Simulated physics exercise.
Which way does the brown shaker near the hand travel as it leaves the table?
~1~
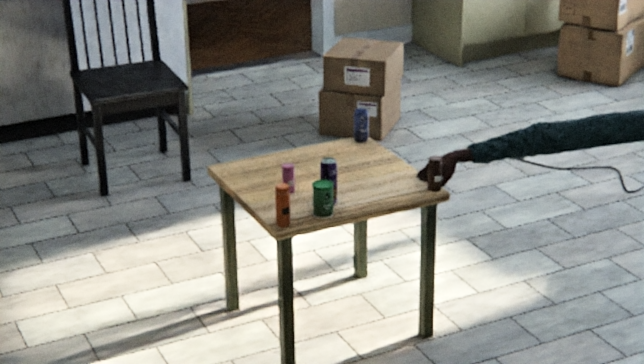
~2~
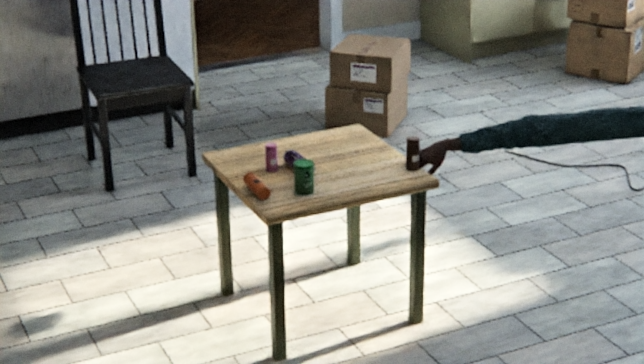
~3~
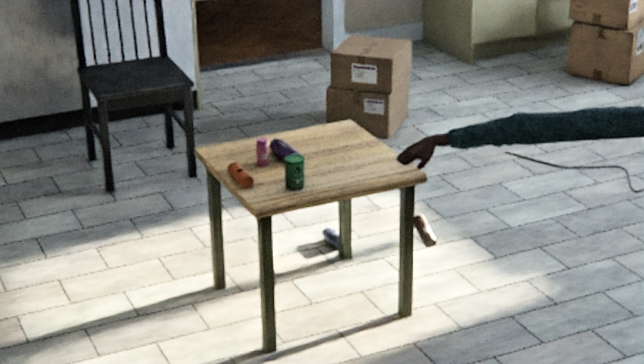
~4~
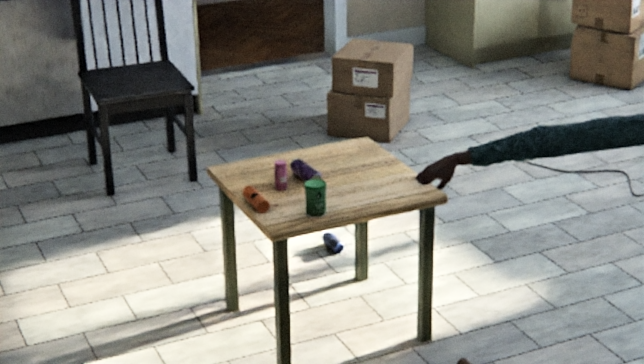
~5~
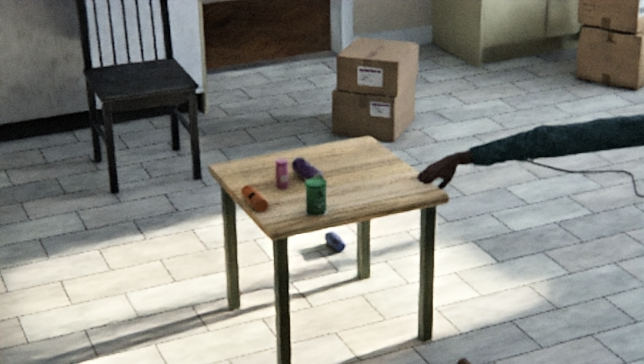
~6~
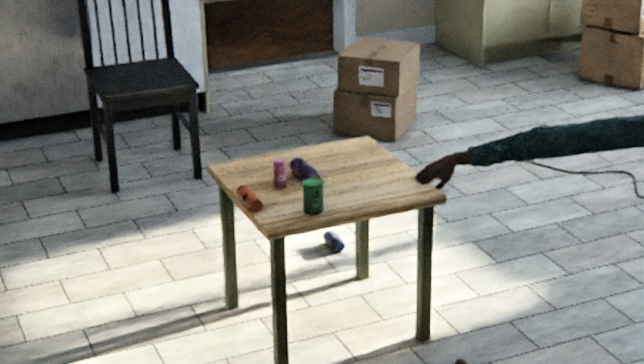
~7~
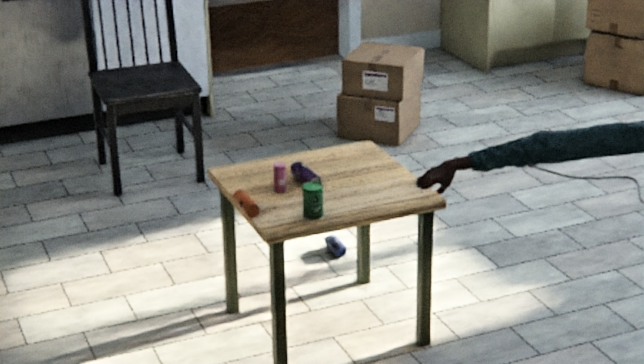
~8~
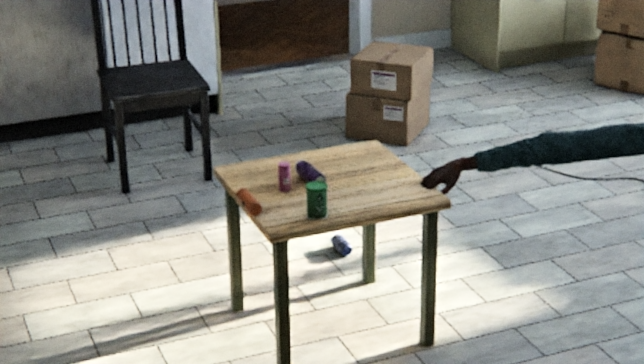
It moves down, dropping past the table's edge towards the floor.
